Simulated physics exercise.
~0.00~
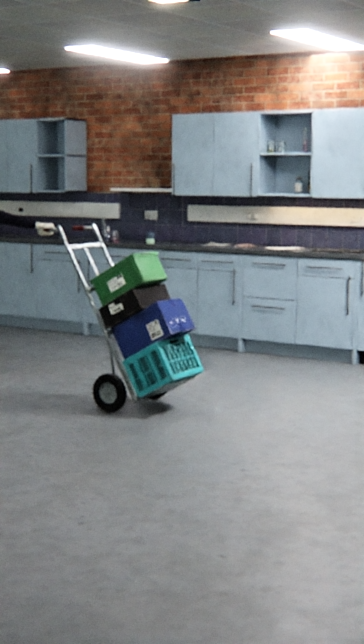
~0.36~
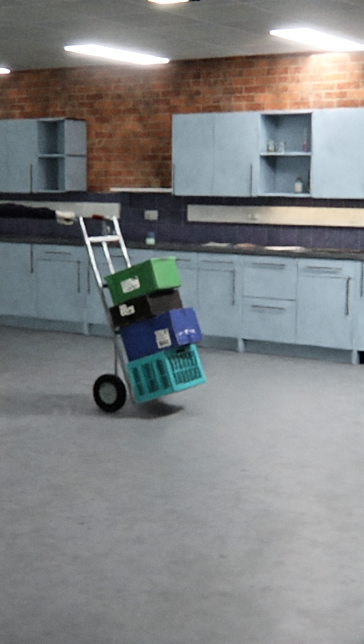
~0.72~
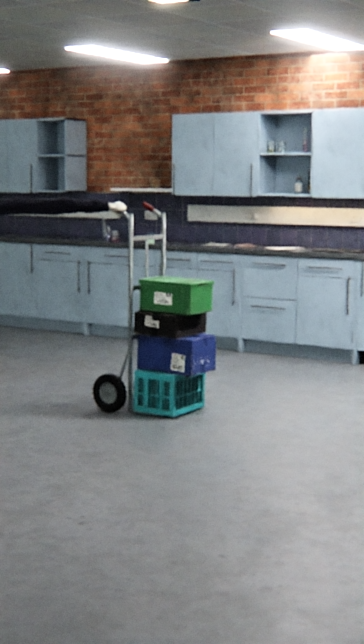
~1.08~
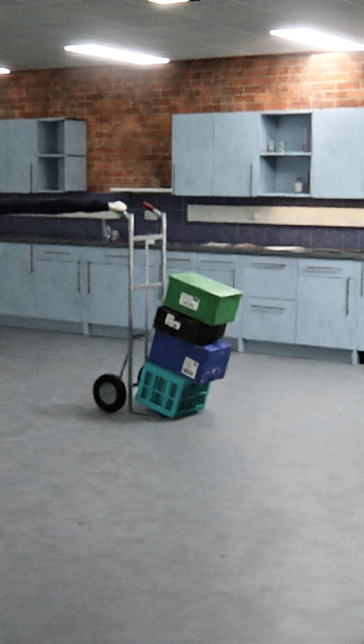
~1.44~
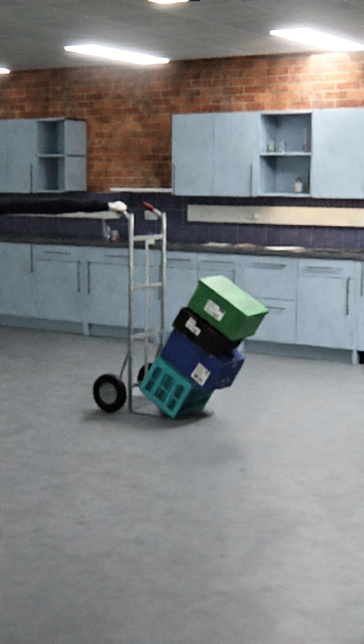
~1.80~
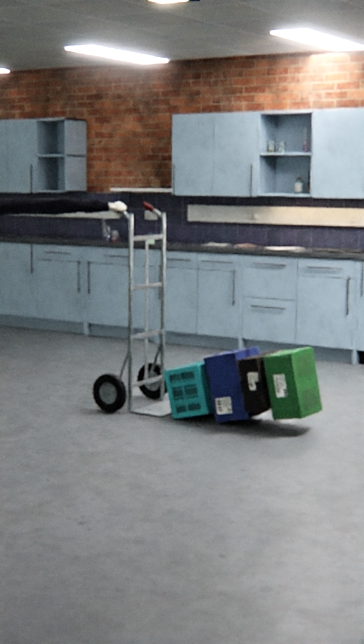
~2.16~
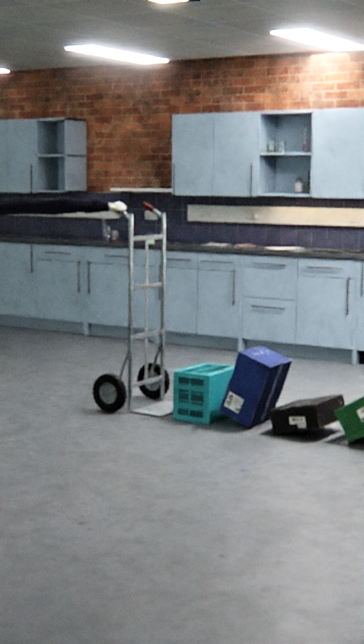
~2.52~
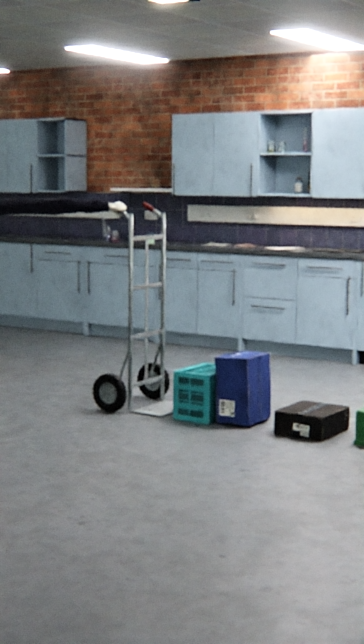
Gloved hand swinging a loaded hand truck upright, the stacked crate and boxes toppling off to the right and settling across the floor.
